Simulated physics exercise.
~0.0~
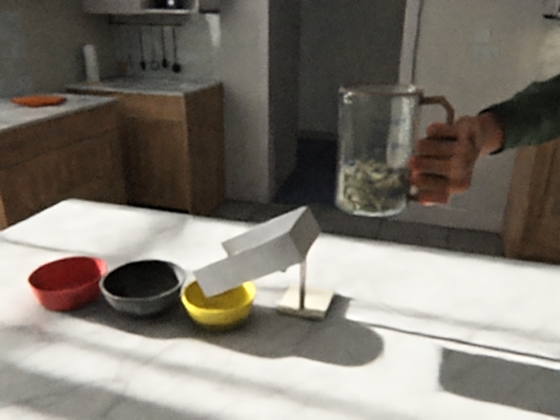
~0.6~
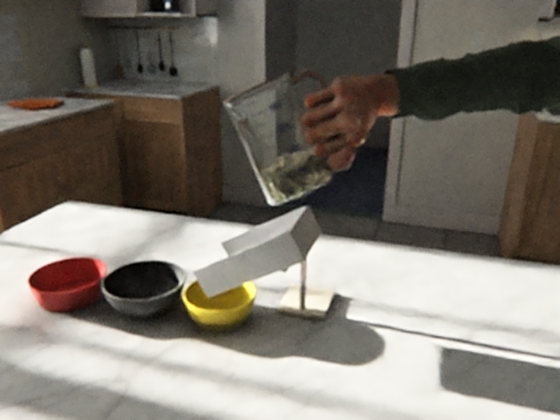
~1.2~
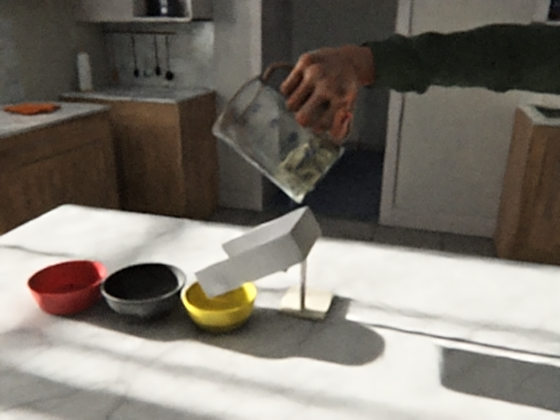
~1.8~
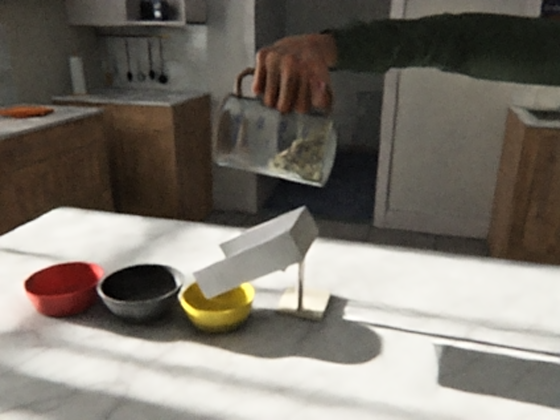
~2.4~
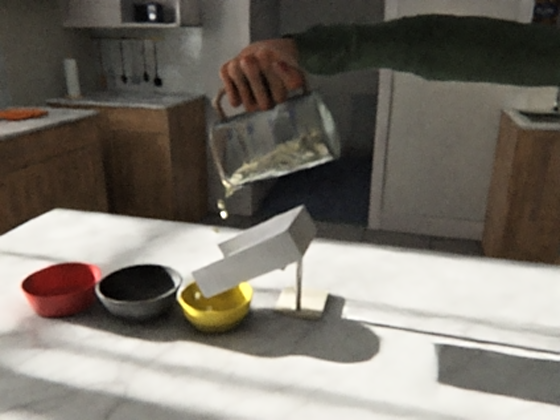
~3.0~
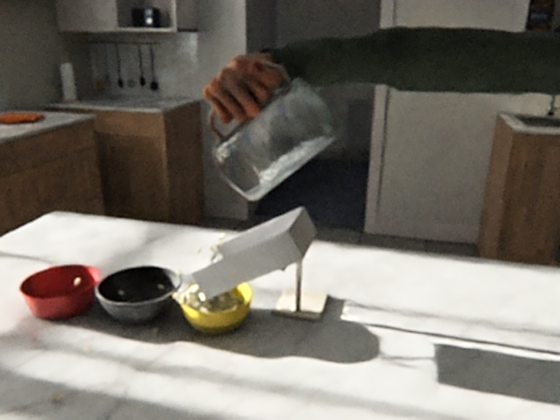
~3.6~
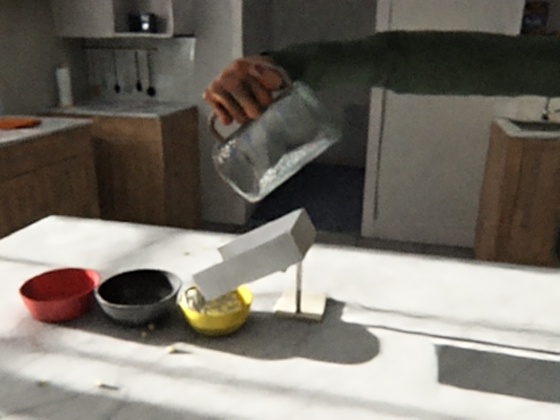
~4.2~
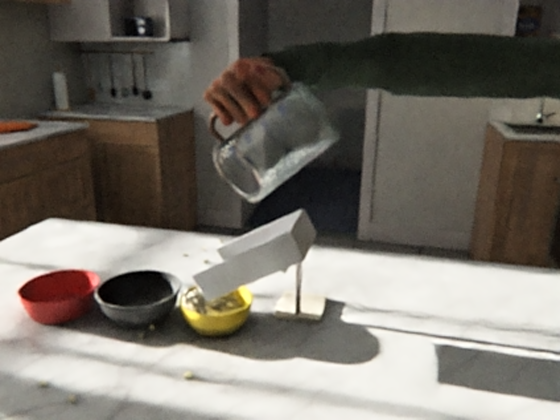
A hand tipped a clear jug of pale beans over a sloping chute on a kitchen counter, pouring them down into the yellow bowl, while a few scattered outside and the black and red bowls beside it stayed practically empty.
